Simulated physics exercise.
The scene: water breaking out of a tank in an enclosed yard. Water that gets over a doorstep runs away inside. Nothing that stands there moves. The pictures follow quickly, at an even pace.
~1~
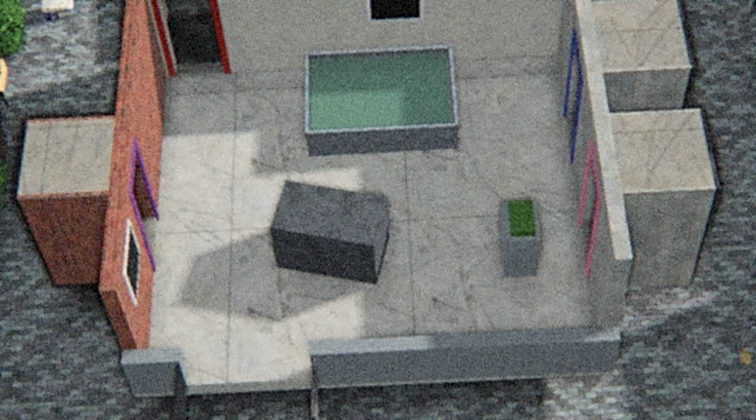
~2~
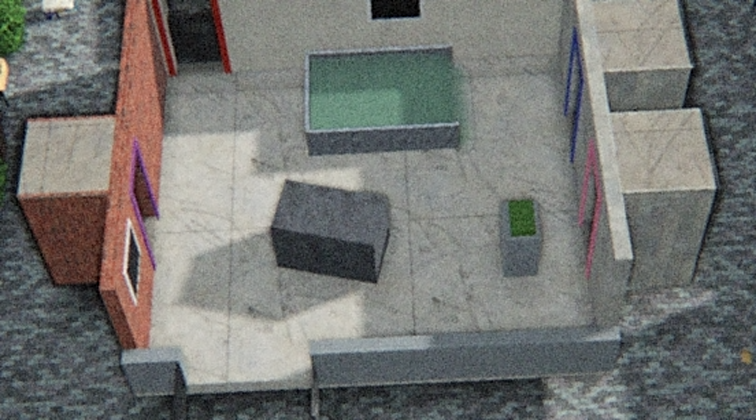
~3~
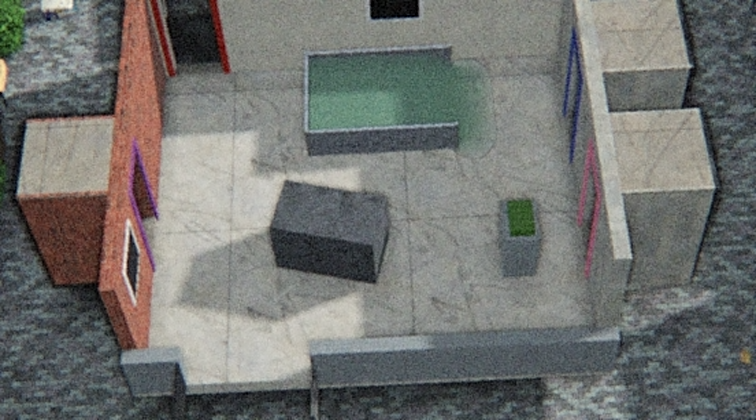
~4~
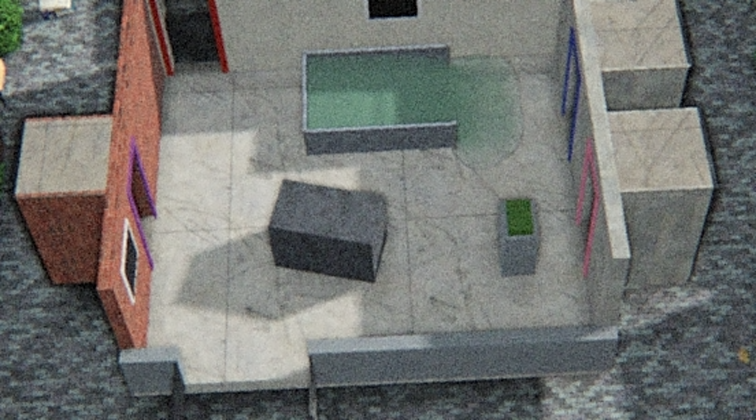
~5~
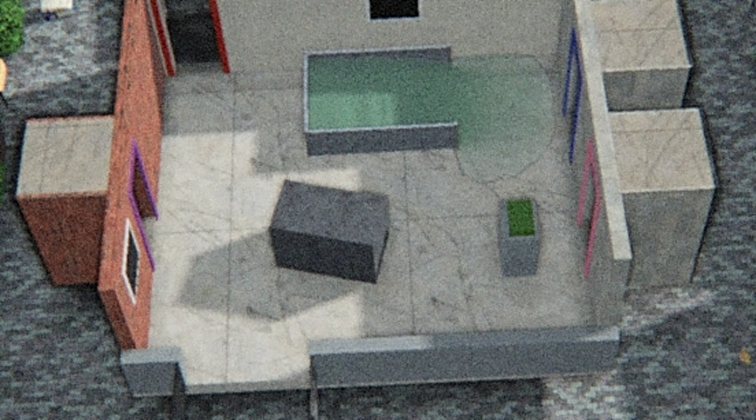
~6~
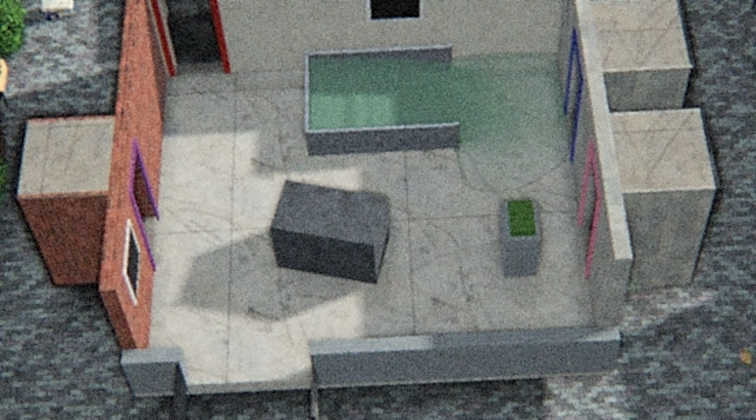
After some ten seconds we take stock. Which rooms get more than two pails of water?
In the end: The purple door stays under that; the blue door takes more than that; the red door stays under that; the pink door stays under that.
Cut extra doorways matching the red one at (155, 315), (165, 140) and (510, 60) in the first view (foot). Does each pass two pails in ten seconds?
As listed: Passes that mark, keeps below it, lets more in.
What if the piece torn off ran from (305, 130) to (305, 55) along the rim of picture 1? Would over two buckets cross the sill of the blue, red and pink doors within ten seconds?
Blue door is under, red door passes that mark, pink door lets less in.
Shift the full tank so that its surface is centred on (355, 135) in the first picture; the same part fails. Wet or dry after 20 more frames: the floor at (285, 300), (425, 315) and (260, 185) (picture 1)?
One after the other: Not flooded, no water, no water.
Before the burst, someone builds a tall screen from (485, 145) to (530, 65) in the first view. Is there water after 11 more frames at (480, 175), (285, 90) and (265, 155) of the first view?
In that order: Awash, dry, dry.
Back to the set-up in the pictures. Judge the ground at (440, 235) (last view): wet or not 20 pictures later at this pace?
At that place: Awash.
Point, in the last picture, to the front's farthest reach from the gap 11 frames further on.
Around (584, 300).
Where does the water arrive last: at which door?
Last comes the purple door.
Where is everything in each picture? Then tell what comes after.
The first picture shows the tank at (380, 91) is whole and still.
In the second picture, the front is at (460, 151), out from the gap at (452, 101).
In the third picture, water pours out at (451, 102) and has run to (480, 152).
In the fourth picture, water pours out at (449, 102) and has run to (507, 153).
In the fifth picture, the front is at (545, 143), out from the gap at (451, 103).
In the sixth picture, water pours out at (452, 103) and has run to (567, 147).
A moment on, water covers 15 % of the floor; the purple door not reached, the blue door over two buckets in, the red door not reached, the pink door not reached.
Next, water covers 20 % of the floor; the purple door not reached, the blue door far over two buckets in, the red door not reached, the pink door wet at the sill, nothing in.
Then, water covers 30 % of the floor; the purple door not reached, the blue door far over two buckets in, the red door not reached, the pink door wet at the sill, nothing in.
Later, water covers 65 % of the floor; the purple door not reached, the blue door far over two buckets in, the red door wet at the sill, nothing in, the pink door wet at the sill, nothing in.
In the end, water covers 85 % of the floor; the purple door wet at the sill, nothing in, the blue door far over two buckets in, the red door wet at the sill, nothing in, the pink door wet at the sill, nothing in.
